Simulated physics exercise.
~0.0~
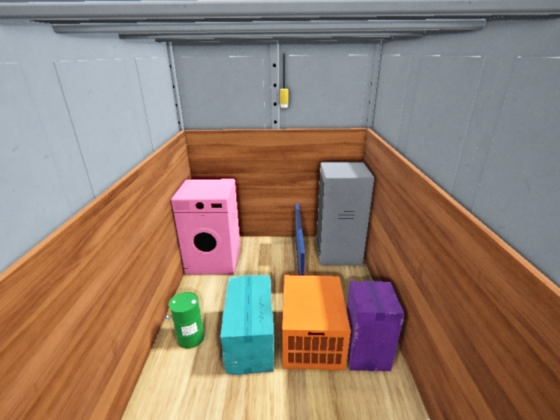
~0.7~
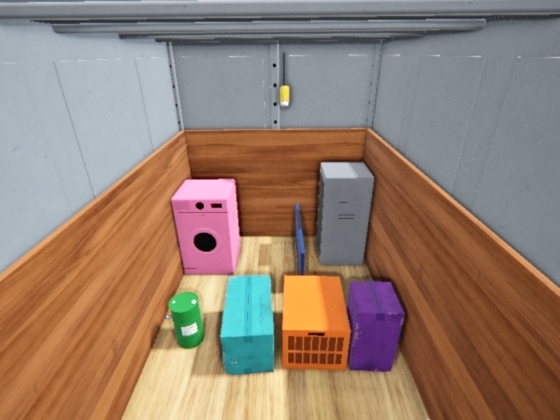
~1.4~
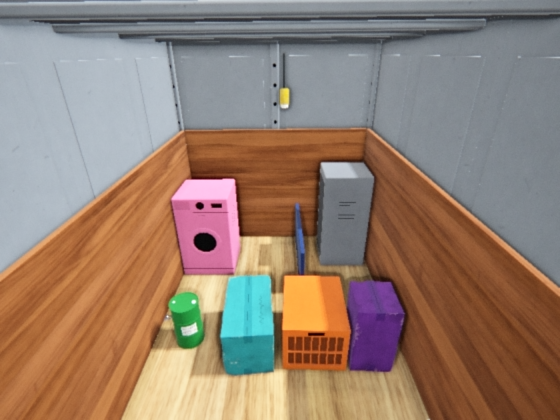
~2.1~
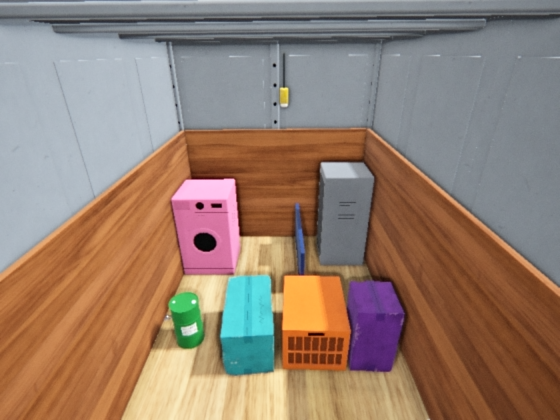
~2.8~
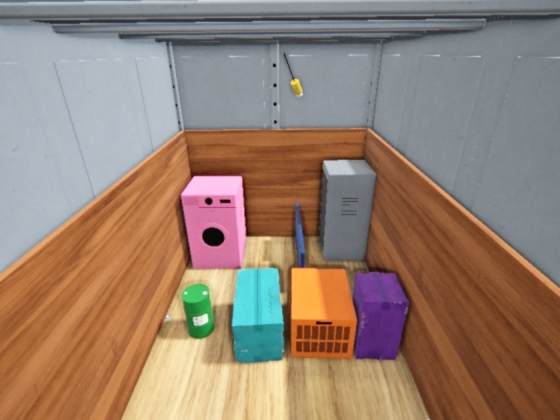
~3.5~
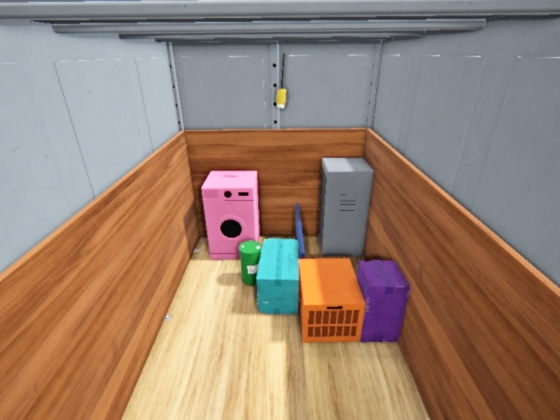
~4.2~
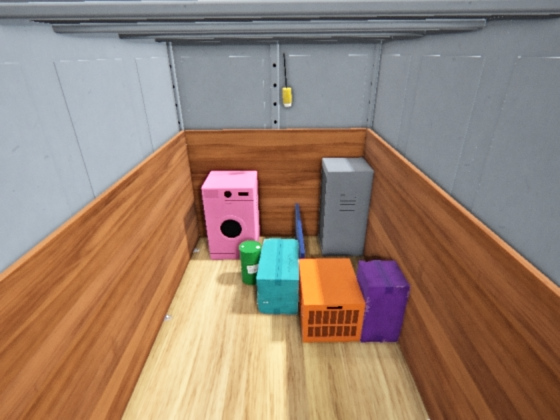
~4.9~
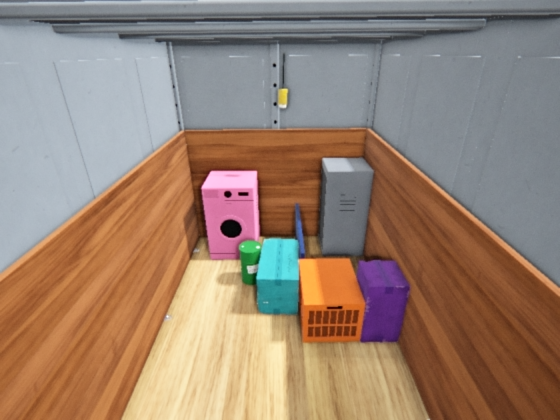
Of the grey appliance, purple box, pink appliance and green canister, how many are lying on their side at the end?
None of them are lying on their side. The grey appliance, purple box, pink appliance and green canister all still stand upright.
